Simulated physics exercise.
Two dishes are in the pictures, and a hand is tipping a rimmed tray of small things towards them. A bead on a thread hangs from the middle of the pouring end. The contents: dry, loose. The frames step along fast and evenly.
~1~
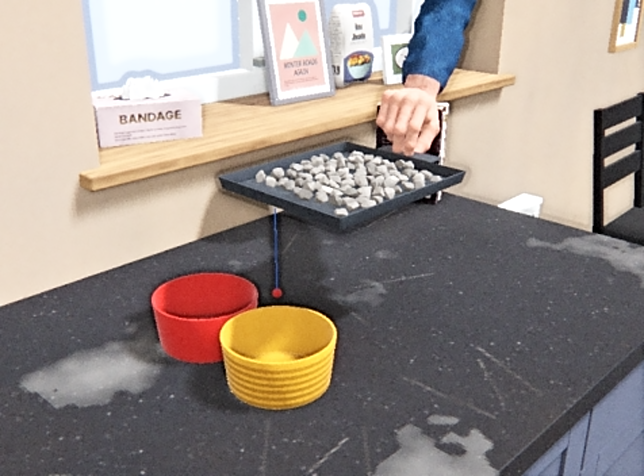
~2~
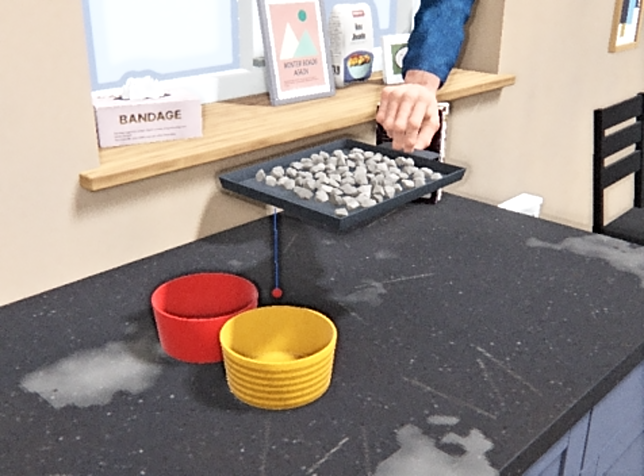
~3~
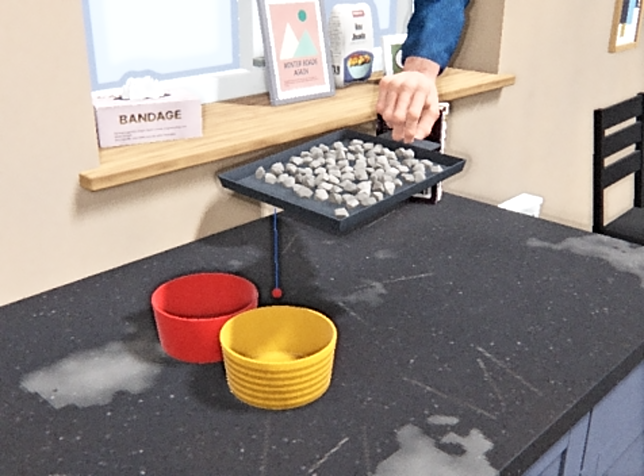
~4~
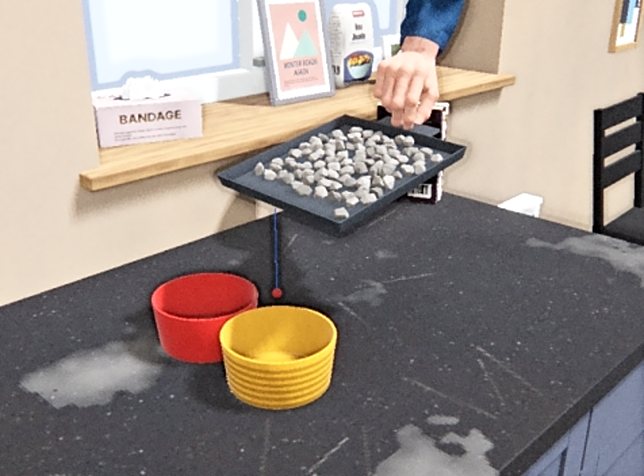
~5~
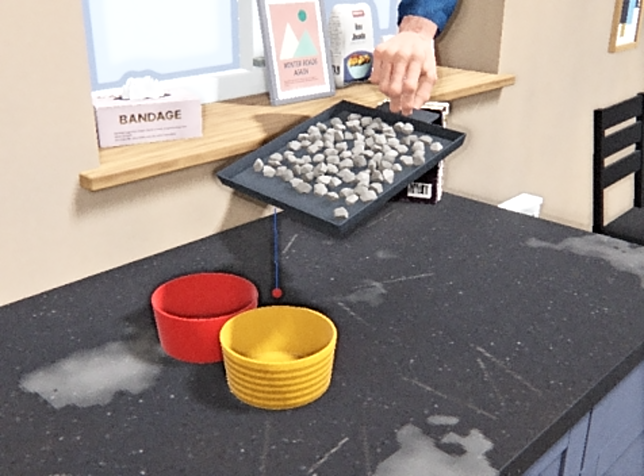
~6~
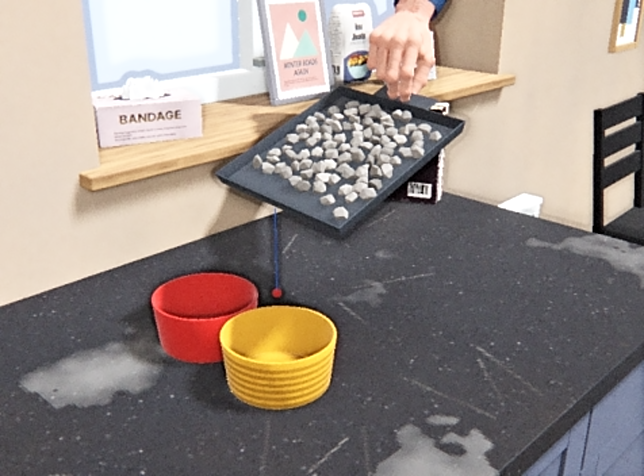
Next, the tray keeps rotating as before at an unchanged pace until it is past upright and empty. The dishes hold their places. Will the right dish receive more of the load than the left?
Watch, the one on the right side catches more of it.
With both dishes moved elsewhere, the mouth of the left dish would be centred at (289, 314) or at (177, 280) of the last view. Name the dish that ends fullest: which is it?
With the dishes at the first place it's the left-side dish, and at the second it's the right-side dish.
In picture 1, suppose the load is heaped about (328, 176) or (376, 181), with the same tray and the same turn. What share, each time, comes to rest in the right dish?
It's 70 percent the first time and 70 percent the second.
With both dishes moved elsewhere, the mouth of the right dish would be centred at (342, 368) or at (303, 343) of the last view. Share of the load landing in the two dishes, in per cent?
The first yields 90 per cent and the second 90 per cent.
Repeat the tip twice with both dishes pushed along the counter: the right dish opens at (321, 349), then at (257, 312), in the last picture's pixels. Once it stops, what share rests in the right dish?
Roughly 50% on the first try and 50% on the second.
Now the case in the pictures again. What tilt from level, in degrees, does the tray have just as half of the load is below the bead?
Roughly 95°.
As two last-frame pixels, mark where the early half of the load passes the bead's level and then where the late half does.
Early-half point (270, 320); late-half point (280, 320).
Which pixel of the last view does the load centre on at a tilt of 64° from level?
(293, 185).
Soon after the last picture, tray tipped steeply; nearly all on the tray; a small part in the air.
A little later, tray tipped past a quarter turn; a small part on the tray; about half in the right dish; a small part in the left dish; a small part outside both; about a quarter in the air.
Later still, tray tipped past a quarter turn; most in the right dish; a small part in the left dish; a small part outside both.
At rest, tray tipped past a quarter turn; most in the right dish; a small part in the left dish; a small part outside both.
